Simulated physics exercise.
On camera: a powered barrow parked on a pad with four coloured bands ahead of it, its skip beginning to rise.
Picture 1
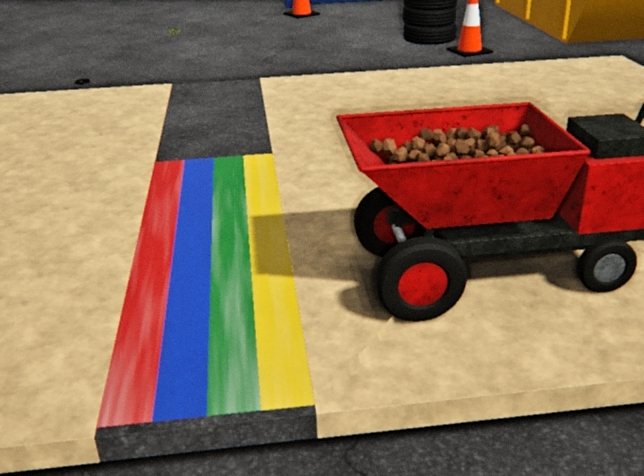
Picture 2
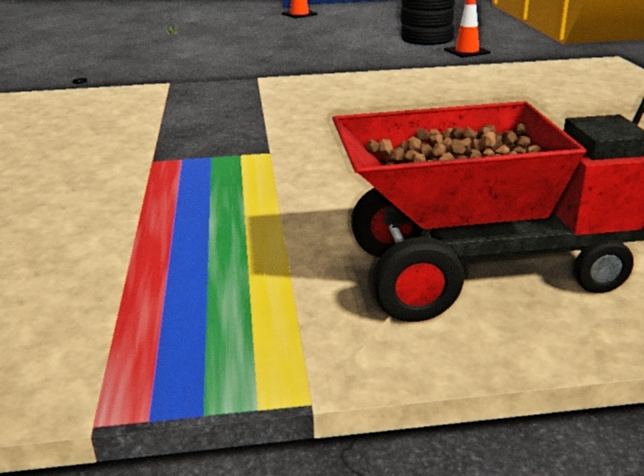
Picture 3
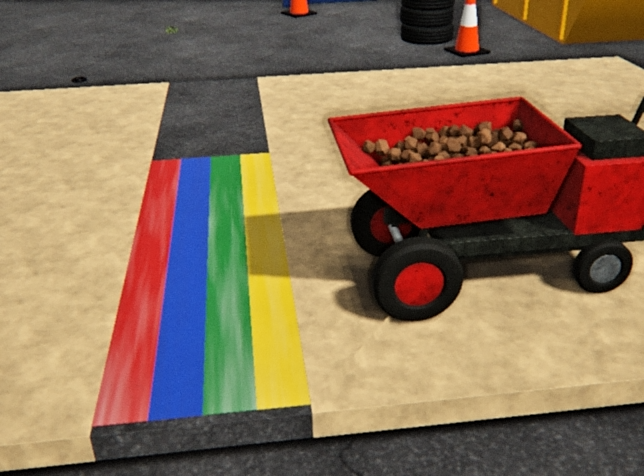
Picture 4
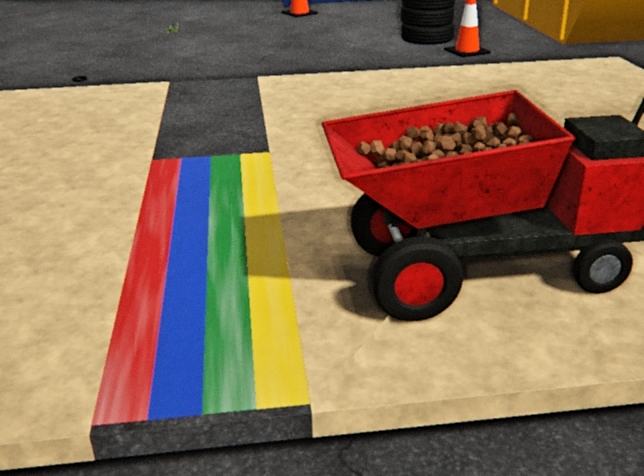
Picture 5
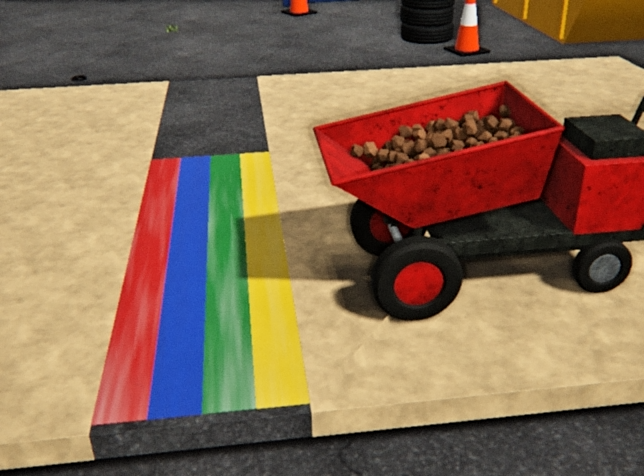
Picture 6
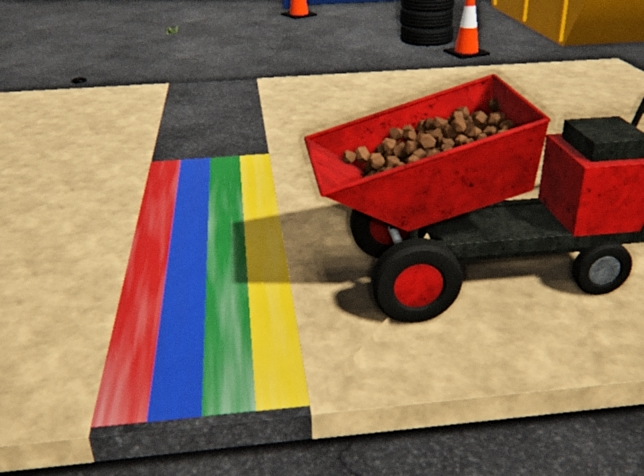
At first, a red powered barrow filled with brown clods sits on a pale pad, its skip level, to the right of yellow, green, blue and red bands. Then the skip gradually tilts toward the bands, its right end rising and its left lip lowering, while the clods remain inside.
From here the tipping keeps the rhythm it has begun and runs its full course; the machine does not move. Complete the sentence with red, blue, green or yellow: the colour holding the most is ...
The colour holding the most is green.
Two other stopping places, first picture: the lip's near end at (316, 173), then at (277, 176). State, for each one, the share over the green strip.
10 % and 0 %.
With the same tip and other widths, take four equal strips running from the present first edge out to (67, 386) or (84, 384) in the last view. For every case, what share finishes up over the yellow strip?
10 and 10 percent, roughly.
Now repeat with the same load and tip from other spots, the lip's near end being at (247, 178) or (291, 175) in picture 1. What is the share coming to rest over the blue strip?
About 0 percent the first time, about 20 percent the second.
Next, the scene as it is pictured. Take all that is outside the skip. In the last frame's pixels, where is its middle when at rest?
Somewhere close to (207, 297) in the last picture.
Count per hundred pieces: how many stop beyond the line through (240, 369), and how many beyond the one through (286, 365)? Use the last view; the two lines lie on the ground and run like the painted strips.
First 60 in a hundred, second 70 in a hundred.
Soon after the last picture, skip tipped steeply; all in the skip.
A little later, skip tipped right over; about half in the skip; a small part over the yellow strip; about a quarter over the green strip; a small part over the blue strip; a stray few over the red strip.
Later still, skip tipped right over; about a quarter in the skip; a small part over the yellow strip; about a quarter over the green strip; about a quarter over the blue strip; a small part over the red strip; a small part off the paint.
At rest, skip tipped right over; about a quarter in the skip; a small part over the yellow strip; about a quarter over the green strip; about a quarter over the blue strip; a small part over the red strip; a small part off the paint.
